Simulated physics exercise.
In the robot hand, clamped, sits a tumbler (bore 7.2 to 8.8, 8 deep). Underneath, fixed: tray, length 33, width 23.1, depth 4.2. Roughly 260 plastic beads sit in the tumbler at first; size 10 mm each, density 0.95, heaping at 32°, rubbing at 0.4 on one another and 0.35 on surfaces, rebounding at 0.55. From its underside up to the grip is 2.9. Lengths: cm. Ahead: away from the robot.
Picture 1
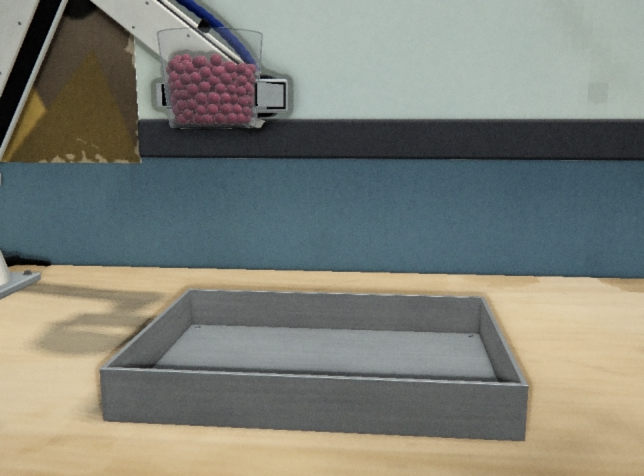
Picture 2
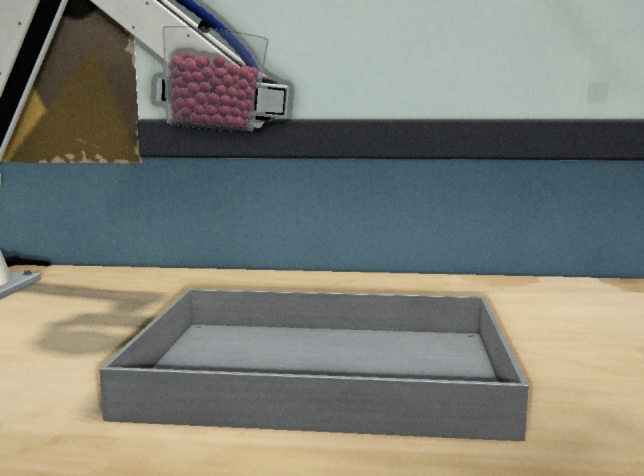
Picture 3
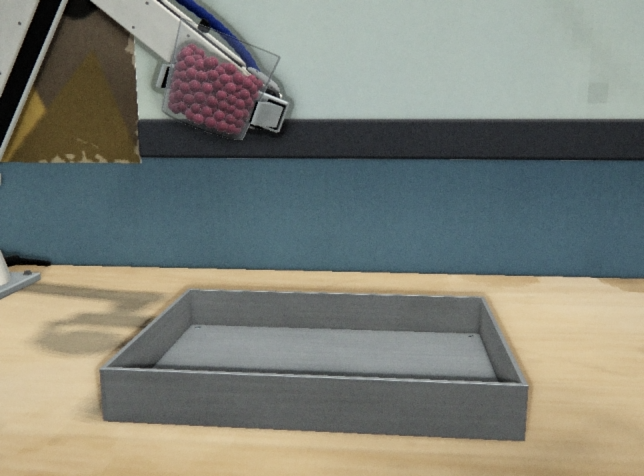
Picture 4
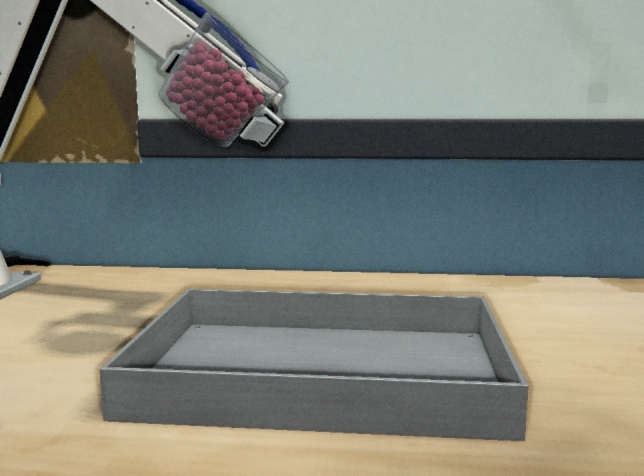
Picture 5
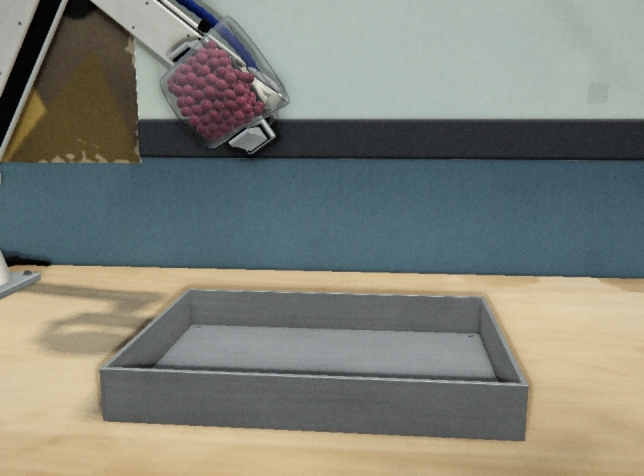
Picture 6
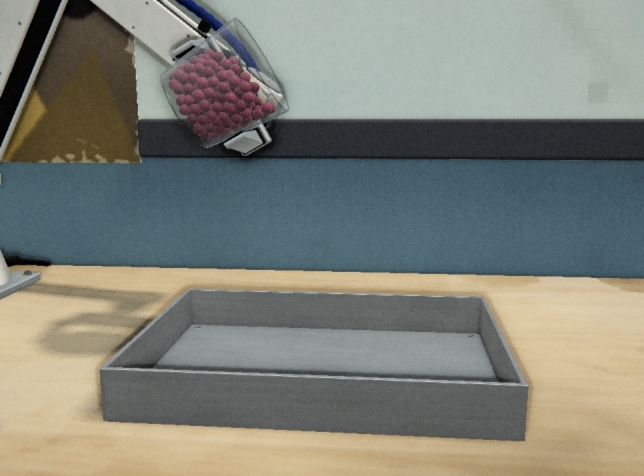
Clear tumbler of pink beads tilting steadily to the right in a robot hand, above an empty grey tray on a wooden table.
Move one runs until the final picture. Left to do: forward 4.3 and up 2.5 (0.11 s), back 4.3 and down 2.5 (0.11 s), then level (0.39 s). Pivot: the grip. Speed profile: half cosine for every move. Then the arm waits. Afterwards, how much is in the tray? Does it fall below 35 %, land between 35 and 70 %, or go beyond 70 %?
It lands between 35 and 70 %.
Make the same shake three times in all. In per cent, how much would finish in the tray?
In that case it would be roughly 85 per cent.
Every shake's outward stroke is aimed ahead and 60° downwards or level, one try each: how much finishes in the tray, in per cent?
Try one gives about 5 in a hundred, try two about 40 in a hundred.
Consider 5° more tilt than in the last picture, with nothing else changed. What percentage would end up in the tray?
In that case some 75 per cent.
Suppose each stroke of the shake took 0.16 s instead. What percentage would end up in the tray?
Then about 25 per cent.
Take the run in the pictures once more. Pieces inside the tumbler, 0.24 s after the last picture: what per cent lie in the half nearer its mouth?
About 75 percent.
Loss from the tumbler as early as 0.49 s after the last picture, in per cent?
65 %.
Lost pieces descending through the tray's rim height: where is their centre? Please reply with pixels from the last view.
Around (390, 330).
Then, 0.24 s on, tilted 60° forward, highest piece 28 above the table; 114 in the tumbler, 148 in flight or on a rim.
Then, 0.49 s on, tilted 14° forward, highest piece 30 above the table; 153 in the tray, 94 in the tumbler, 1 on the table or floor, 14 in flight or on a rim.
Then, 0.81 s on, level, highest piece 28 above the table; 158 in the tray, 94 in the tumbler, 9 on the table or floor, 1 in flight or on a rim.
Then, 1.86 s on, level, highest piece 28 above the table; 159 in the tray, 94 in the tumbler, 9 on the table or floor.
In the end, 159 in the tray, 94 in the tumbler, 9 on the table or floor. That is 61 % in the tray.
